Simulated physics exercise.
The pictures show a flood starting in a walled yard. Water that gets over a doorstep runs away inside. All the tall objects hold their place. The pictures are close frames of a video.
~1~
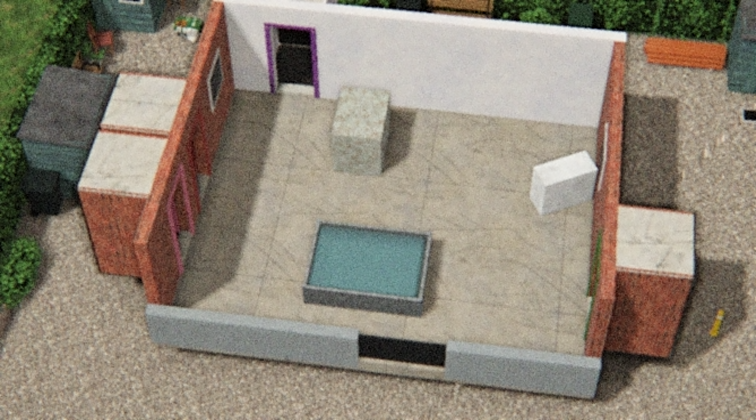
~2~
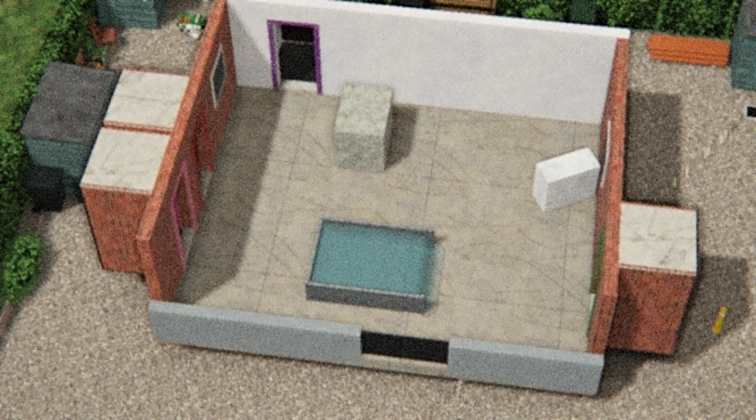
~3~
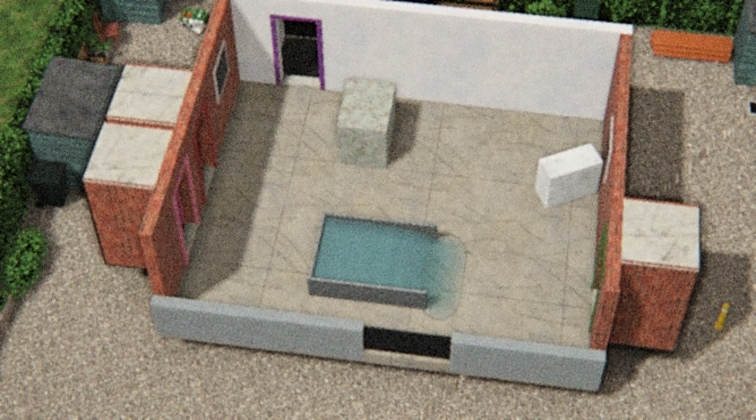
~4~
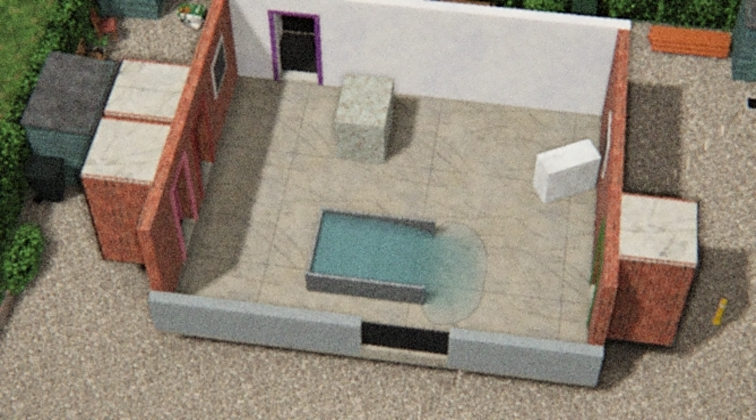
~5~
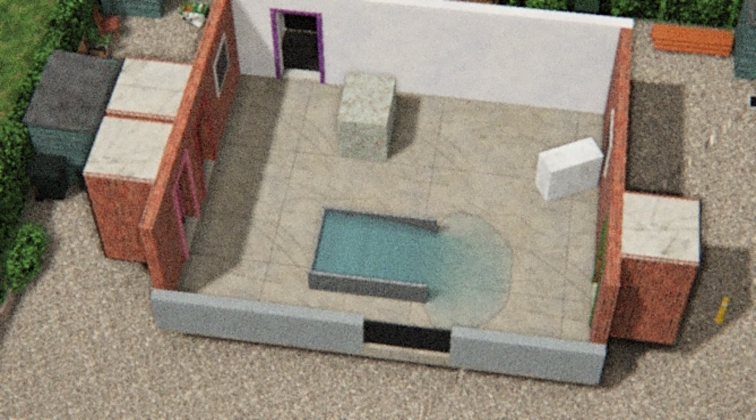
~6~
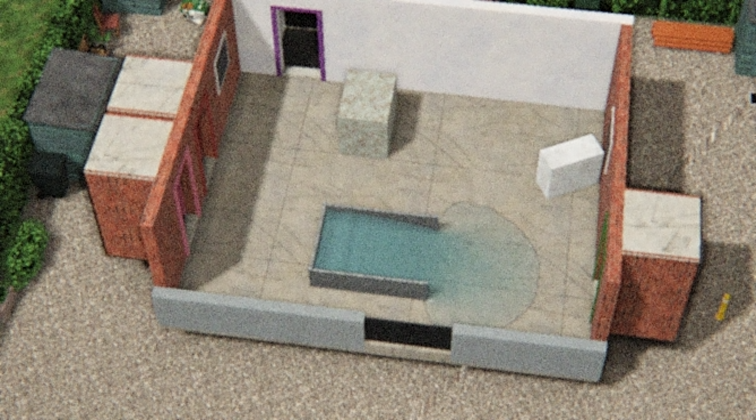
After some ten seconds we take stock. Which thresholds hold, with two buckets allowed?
The red door stays under that; the pink door stays under that; the green door takes more than that; the purple door stays under that.
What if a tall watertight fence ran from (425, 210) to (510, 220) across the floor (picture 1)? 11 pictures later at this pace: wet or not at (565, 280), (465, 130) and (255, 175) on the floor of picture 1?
In turn: Covered, dry, not flooded.
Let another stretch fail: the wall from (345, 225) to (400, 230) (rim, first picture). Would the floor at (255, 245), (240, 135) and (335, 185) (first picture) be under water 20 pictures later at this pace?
In that order: No water, under water, wet.
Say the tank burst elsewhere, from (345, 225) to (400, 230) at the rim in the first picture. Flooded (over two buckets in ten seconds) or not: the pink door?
Then: The pink door holds.
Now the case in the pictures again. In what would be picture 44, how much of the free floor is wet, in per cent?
Some 40 per cent.
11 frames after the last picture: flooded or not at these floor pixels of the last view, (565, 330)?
There: Covered.
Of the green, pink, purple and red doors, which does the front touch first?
First comes the green door.
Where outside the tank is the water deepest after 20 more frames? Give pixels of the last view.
I would point to (593, 187).
A moment on, water covers 25 % of the floor; the red door not reached, the pink door not reached, the green door under two buckets in, the purple door not reached.
Next, water covers 25 % of the floor; the red door not reached, the pink door not reached, the green door over two buckets in, the purple door not reached.
Then, water covers 25 % of the floor; the red door not reached, the pink door not reached, the green door far over two buckets in, the purple door not reached.
Later, water covers 40 % of the floor; the red door not reached, the pink door not reached, the green door far over two buckets in, the purple door not reached.
In the end, water covers 70 % of the floor; the red door not reached, the pink door not reached, the green door far over two buckets in, the purple door not reached.
